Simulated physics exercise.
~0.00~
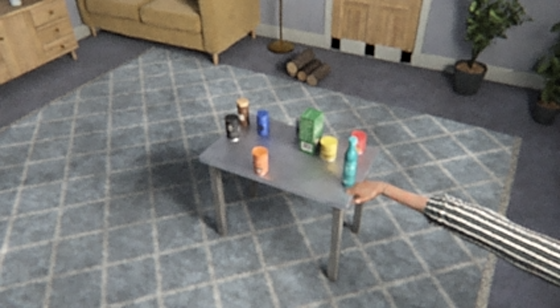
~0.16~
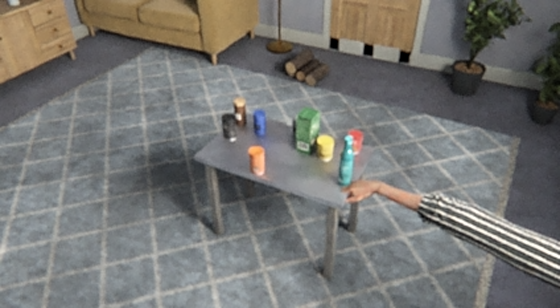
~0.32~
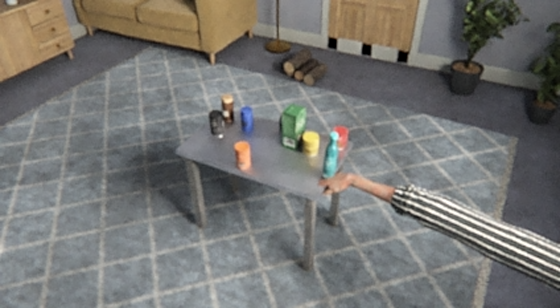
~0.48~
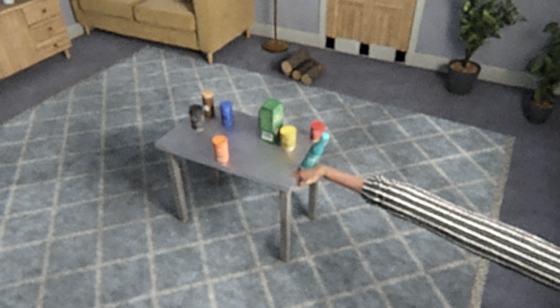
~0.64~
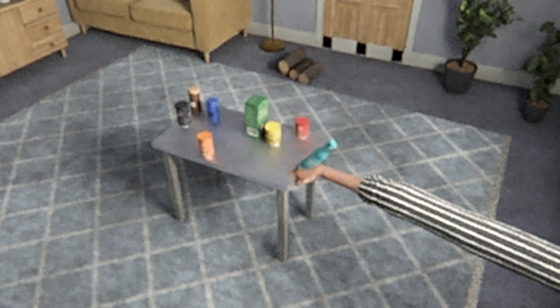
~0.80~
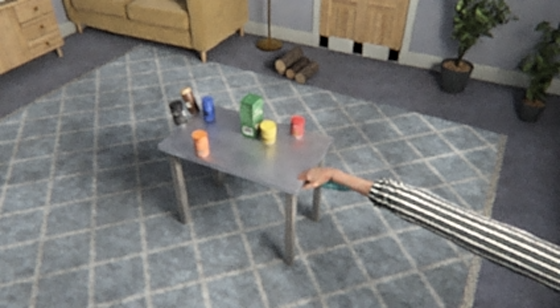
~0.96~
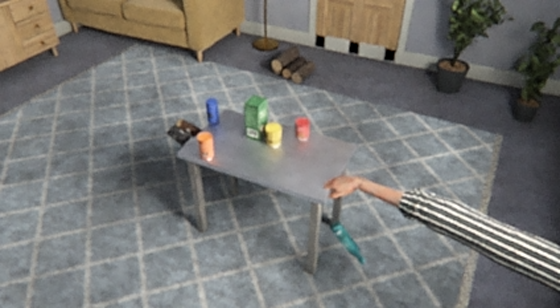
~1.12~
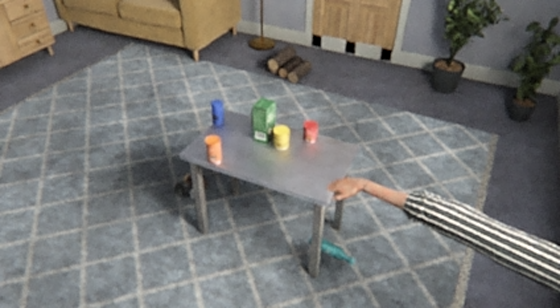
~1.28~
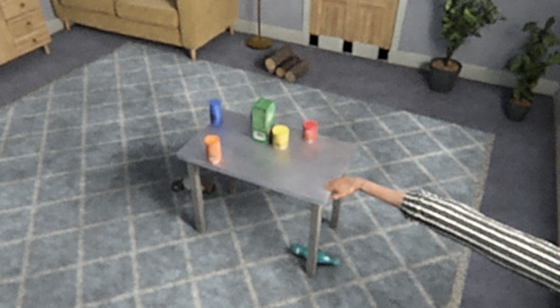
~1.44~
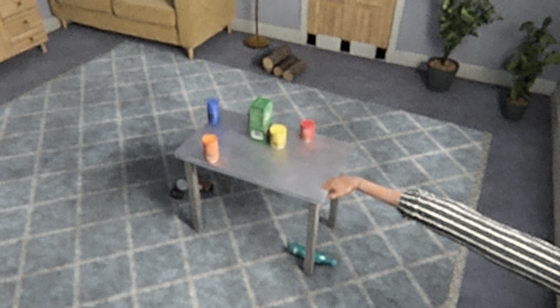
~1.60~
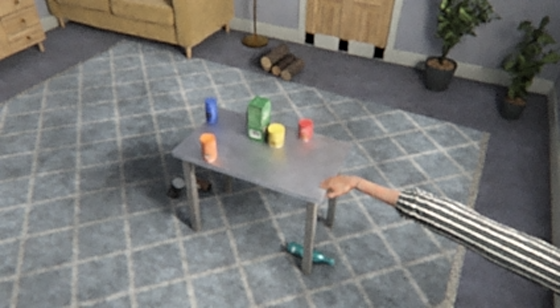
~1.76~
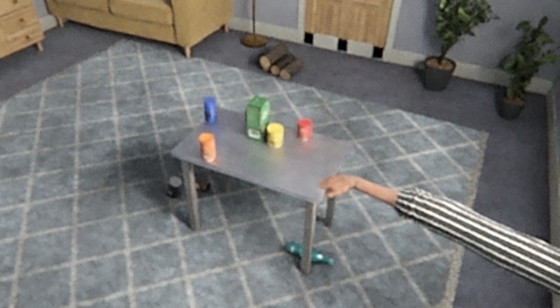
Living room, a striped-sleeved hand shoving a grey table left then back right, a turquoise bottle and two other containers falling onto the rug.
